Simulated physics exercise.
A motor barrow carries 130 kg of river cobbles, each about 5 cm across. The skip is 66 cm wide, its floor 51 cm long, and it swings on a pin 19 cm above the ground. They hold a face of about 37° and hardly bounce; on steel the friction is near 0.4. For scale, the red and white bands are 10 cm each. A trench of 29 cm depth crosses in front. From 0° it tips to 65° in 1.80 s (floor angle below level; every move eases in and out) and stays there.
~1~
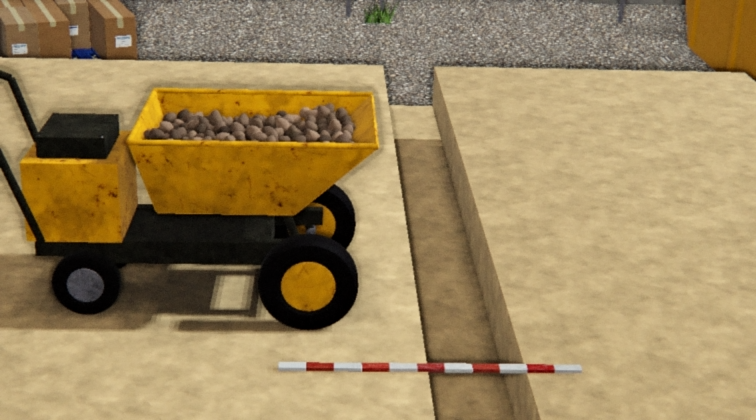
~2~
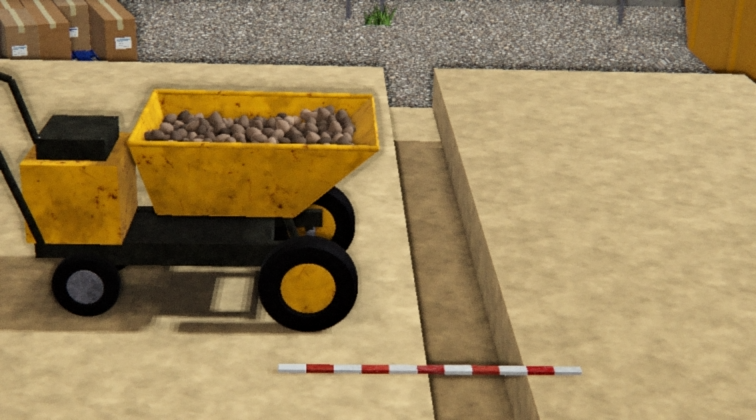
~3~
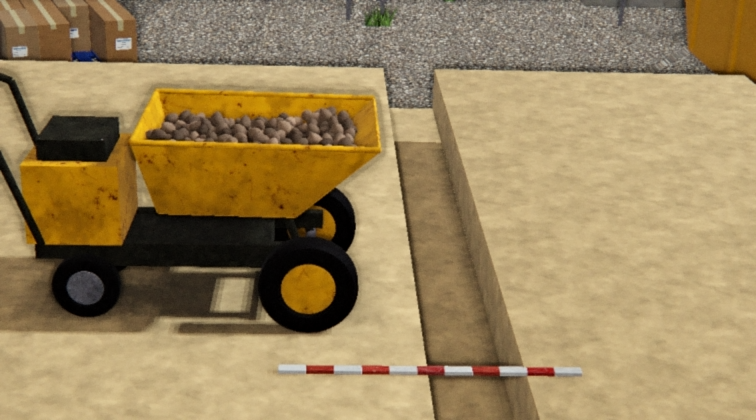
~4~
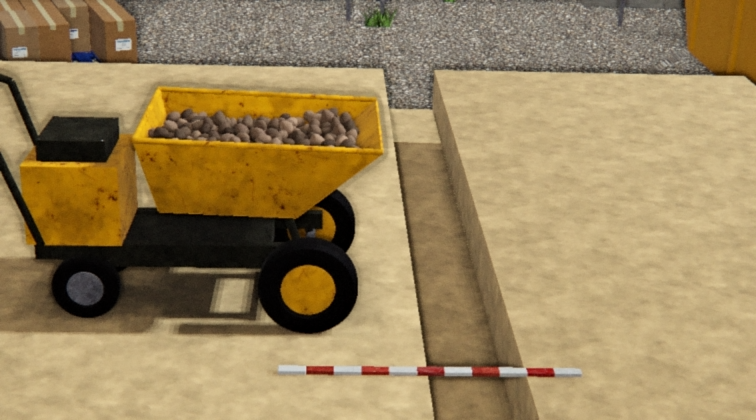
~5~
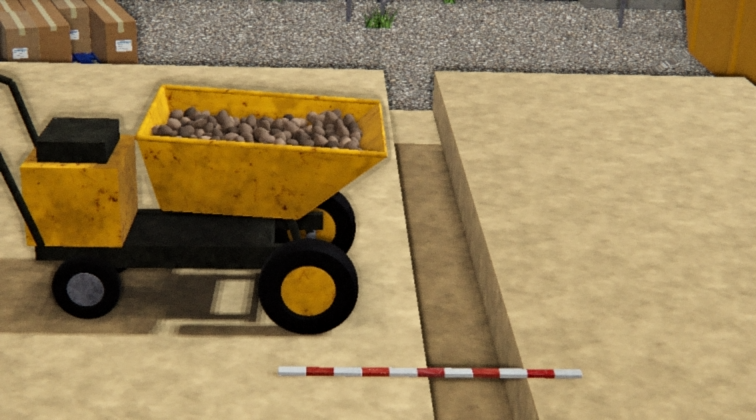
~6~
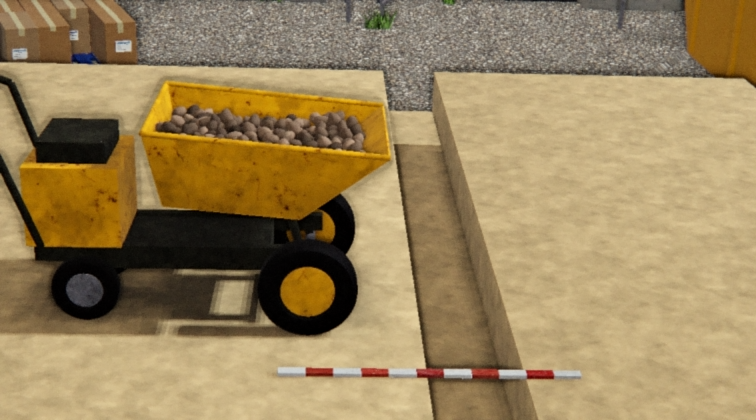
A yellow motor barrow with a skip full of brown cobbles stands at left on sandy ground, seen side-on from slightly above by a still camera. To its right a narrow trench runs toward grey gravel, with a red and white banded pole lying across it in front and cardboard boxes behind at upper left. The skip slowly begins tilting, its right lip dipping slightly, while the wheels stay still.
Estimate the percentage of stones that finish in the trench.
Roughly 59 per cent ends in the trench.
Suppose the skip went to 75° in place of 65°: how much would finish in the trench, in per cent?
It would be near 60 per cent.
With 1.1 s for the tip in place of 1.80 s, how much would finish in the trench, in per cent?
Then about 50 per cent.
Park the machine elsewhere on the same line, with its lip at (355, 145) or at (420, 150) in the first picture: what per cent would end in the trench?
Near 85 per cent from the first place, 20 from the second.
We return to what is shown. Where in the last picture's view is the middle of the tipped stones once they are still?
Near (492, 335).
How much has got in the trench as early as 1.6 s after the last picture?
About 25 per cent by then.
Then, 1.0 s after the last picture the floor is at 55°, 100 % in the skip; the foremost stones are at (458, 223).
Then, 1.6 s after the last picture the floor is at 65°, 47 % in the skip, 26 % in the trench, 27 % past the trench; the foremost stones are at (590, 301).
Then, 2.0 s after the last picture the floor is at 65°, 19 % in the skip, 39 % in the trench, 42 % past the trench; the foremost stones are at (668, 311).
Then, 3.9 s after the last picture the floor is at 65°, 0 % in the skip, 59 % in the trench, 41 % past the trench; the foremost stones are at (692, 300).
